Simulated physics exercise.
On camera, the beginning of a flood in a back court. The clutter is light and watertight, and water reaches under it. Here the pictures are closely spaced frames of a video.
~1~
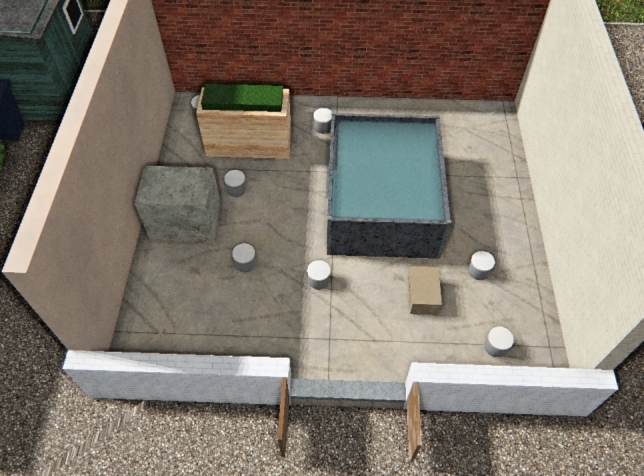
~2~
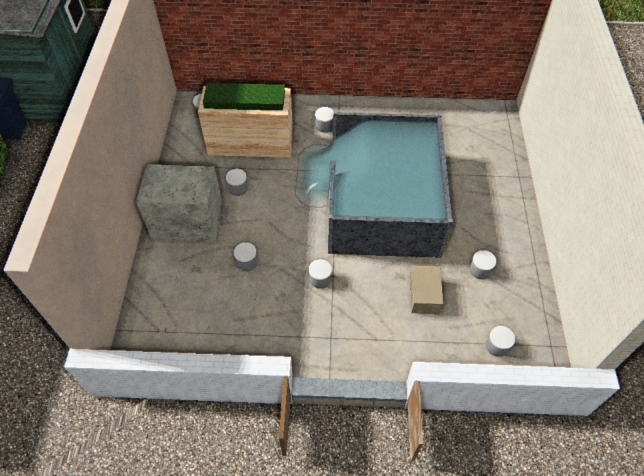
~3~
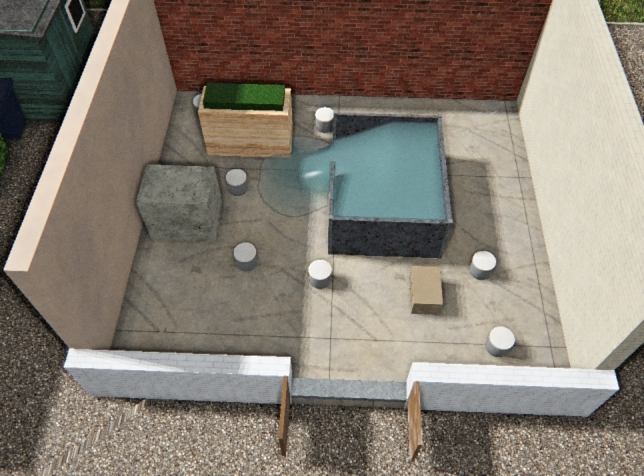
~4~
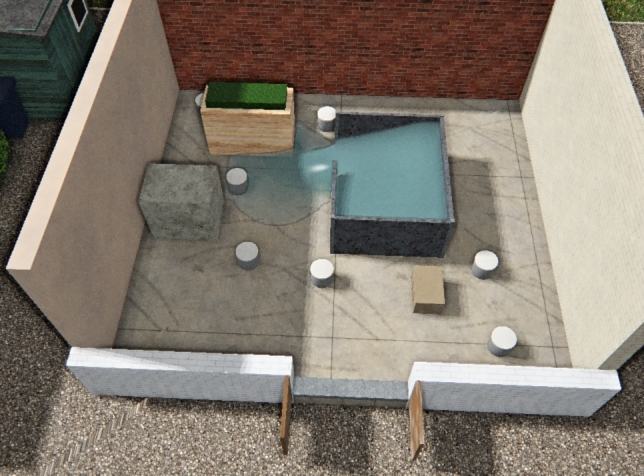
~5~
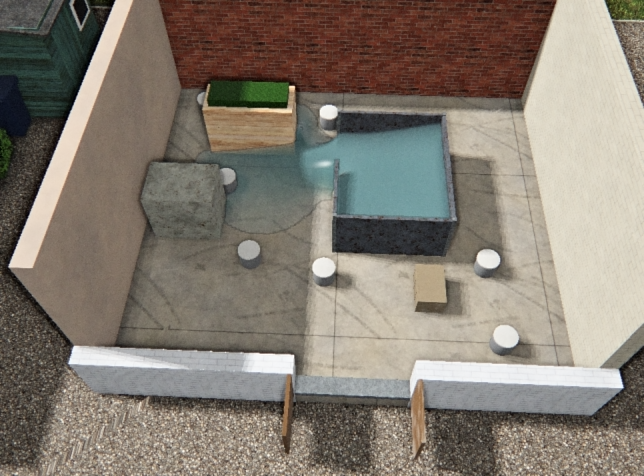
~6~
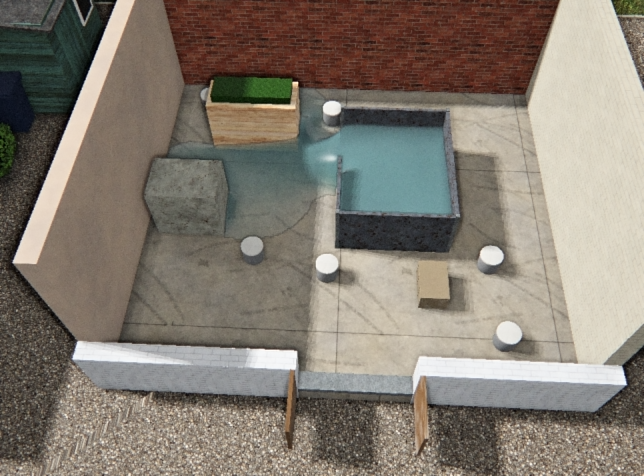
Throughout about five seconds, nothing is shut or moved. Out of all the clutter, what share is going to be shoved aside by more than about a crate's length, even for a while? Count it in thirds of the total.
The share moved far is a third up to two thirds.
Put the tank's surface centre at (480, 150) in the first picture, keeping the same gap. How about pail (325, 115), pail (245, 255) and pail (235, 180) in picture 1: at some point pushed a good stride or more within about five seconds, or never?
Well, the first one got driven a long way, the second got driven a long way, and the third got driven a long way.
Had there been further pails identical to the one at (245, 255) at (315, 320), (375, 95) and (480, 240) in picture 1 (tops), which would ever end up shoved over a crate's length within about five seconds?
In that order: Under that, shifted that much, under that.
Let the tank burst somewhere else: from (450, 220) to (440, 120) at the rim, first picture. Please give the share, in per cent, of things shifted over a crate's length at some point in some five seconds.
About 60 per cent.
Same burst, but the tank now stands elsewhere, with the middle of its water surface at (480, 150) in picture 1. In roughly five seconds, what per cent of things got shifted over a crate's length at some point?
I'd put it close to 50 percent.
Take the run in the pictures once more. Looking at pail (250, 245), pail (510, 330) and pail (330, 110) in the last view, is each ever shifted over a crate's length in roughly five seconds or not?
Item one stayed under the mark, item two stayed under the mark, item three went the distance.
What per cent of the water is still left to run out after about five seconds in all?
By my count, 100 per cent.
A moment on, 1 of 8 are well off their spots; 1 afloat.
Next, 1 of 8 are well off their spots; 2 afloat.
Later, 2 of 8 are well off their spots; 2 afloat.
In the end, 3 of 8 are well off their spots, and 3 have been at some point; 1 afloat.
